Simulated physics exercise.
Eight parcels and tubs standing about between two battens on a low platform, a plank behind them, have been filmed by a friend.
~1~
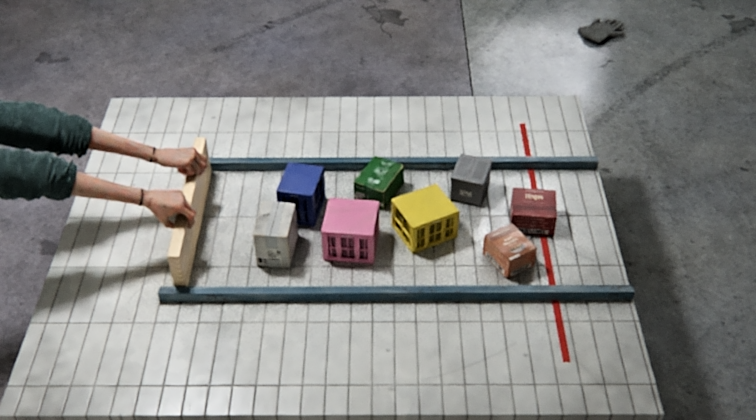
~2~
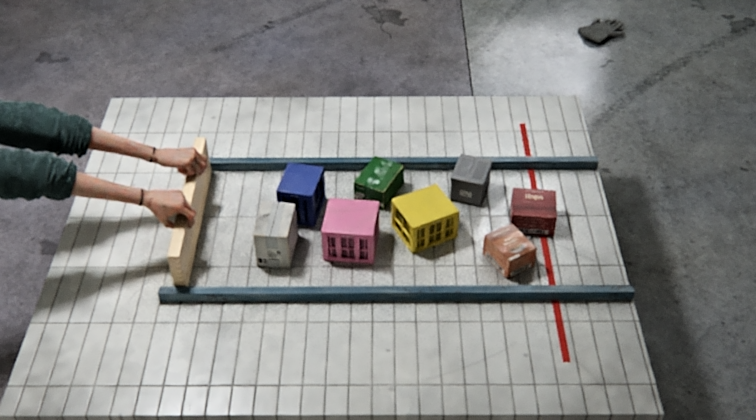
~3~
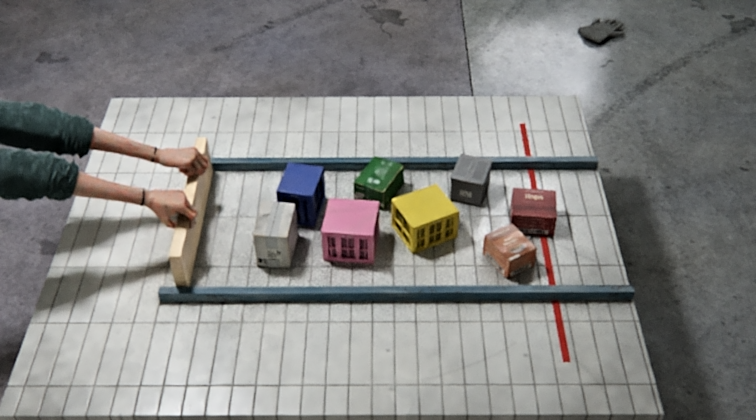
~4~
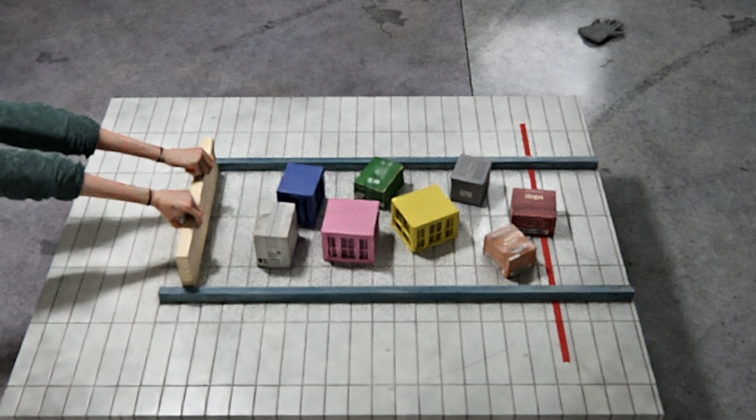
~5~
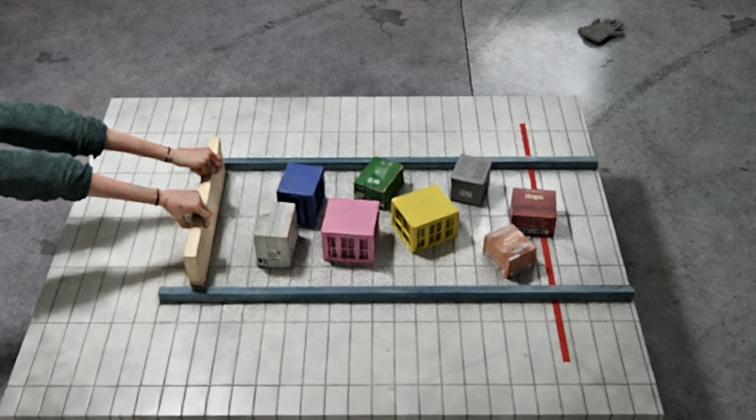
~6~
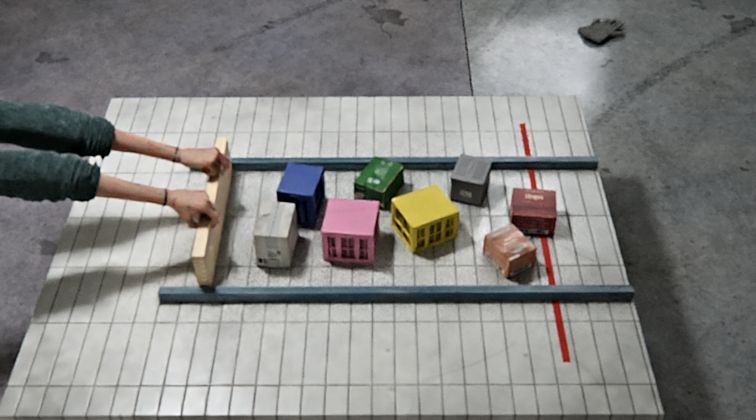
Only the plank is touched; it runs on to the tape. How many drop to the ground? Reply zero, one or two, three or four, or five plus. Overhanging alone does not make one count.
Three or four.
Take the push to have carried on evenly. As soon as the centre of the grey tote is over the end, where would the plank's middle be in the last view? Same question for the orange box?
The middle would be close to (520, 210) and then close to (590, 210).
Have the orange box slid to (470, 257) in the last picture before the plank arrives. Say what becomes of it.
In that case it never drops.
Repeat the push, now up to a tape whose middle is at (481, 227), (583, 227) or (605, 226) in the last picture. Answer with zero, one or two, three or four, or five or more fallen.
Taking the three places in turn: 1 or 2, 5 or more, more than four.
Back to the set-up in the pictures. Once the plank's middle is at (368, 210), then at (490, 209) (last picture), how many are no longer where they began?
So 5, and at the other place 8.
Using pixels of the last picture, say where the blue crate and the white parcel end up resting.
The blue crate settles near (558, 192); as for the white parcel, near (564, 233).
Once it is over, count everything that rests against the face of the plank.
Counting them up gives 2.
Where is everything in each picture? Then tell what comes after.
Red box (533, 211); orange box (509, 251); grey tote (471, 180); plank (191, 210); tape (542, 227), in the first picture.
Orange box (509, 251); green parcel (379, 183), in the second picture.
Grey tote (471, 180); yellow crate (425, 218), in the third picture.
Red box (533, 211); pink crate (351, 231), in the fourth picture.
Orange box (509, 251); white parcel (276, 235), in the fifth picture.
Red box (533, 211); orange box (509, 251); grey tote (471, 180); plank (214, 210); tape (542, 227), in the sixth picture.
Soon after, none off yet; red box at rest near (533, 211); orange box at rest near (509, 251); grey tote at rest near (471, 180).
At rest, the number that fall off is three or four; fallen, yellow crate, grey tote and red box.
